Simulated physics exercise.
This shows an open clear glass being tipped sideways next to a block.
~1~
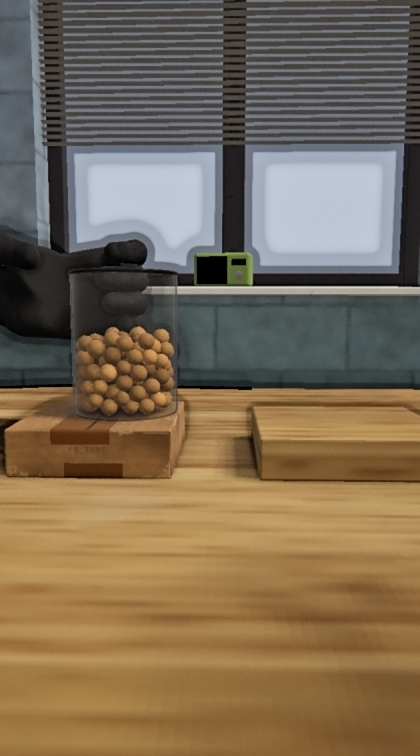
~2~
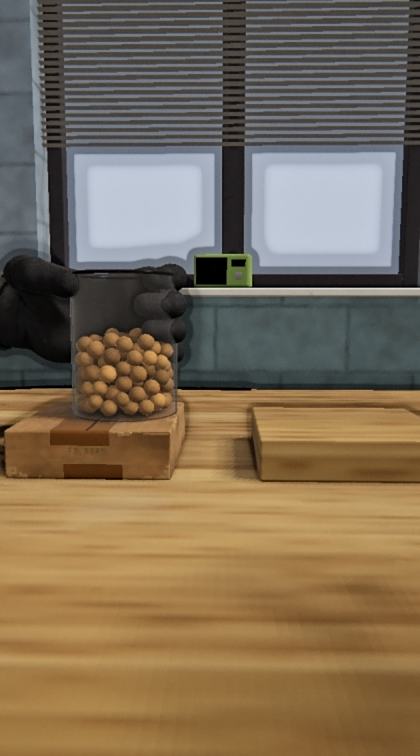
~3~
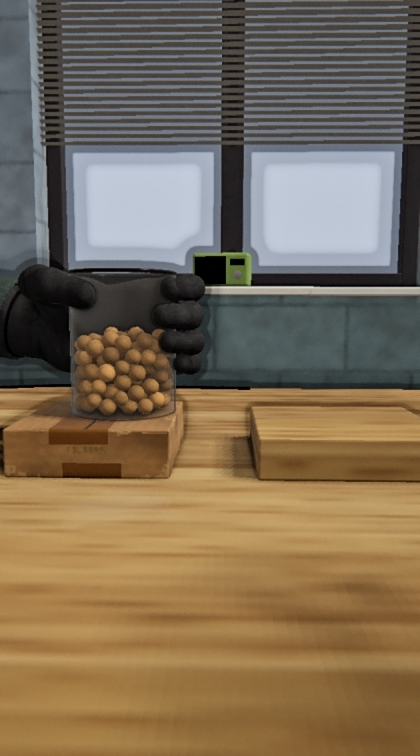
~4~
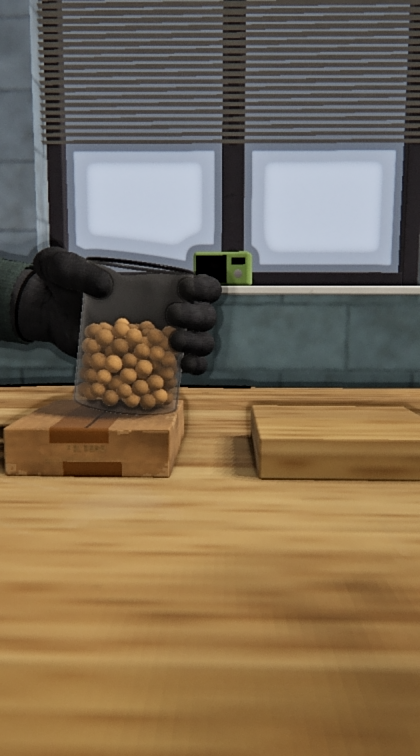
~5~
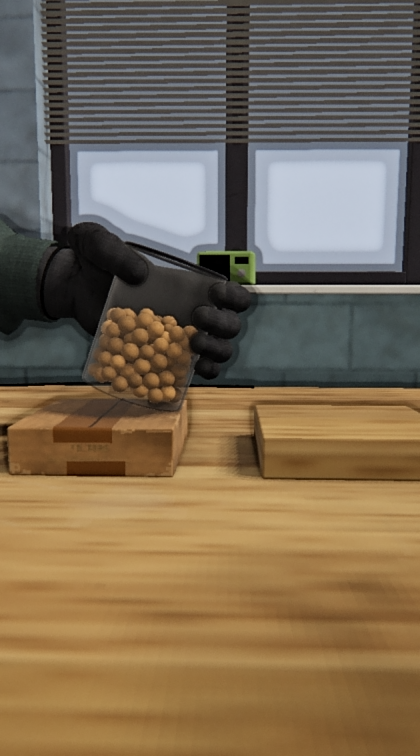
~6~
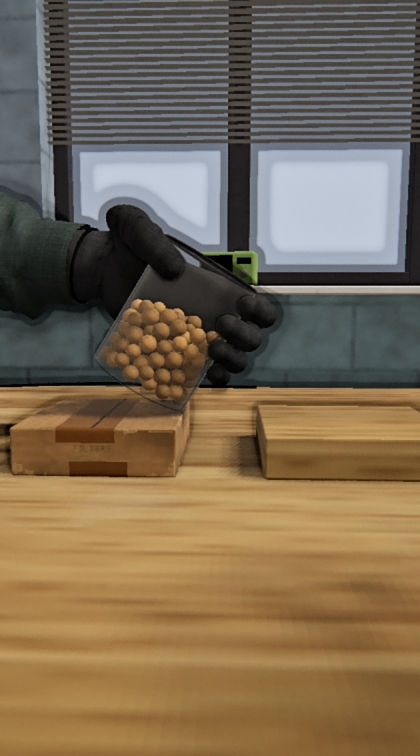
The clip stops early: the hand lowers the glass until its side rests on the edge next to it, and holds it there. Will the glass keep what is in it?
Well, the load gets out, some of it.
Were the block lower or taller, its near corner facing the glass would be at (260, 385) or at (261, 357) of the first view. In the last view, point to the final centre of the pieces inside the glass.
One: (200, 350). Two: (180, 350).
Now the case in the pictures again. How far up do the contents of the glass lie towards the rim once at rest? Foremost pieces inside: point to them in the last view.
Look close to (323, 409) in the final view.
Then, 0.40 s past the last view, the glass leans 56°; everything is still inside.
Then, 0.82 s past the last view, the glass leans 82°; everything is still inside.
Then, 1.33 s past the last view, the glass rests on the block at 95°; about a quarter of the round wooden beads out of it.
Finally, the glass rests on the block at 95°; about two thirds of the round wooden beads out of it.
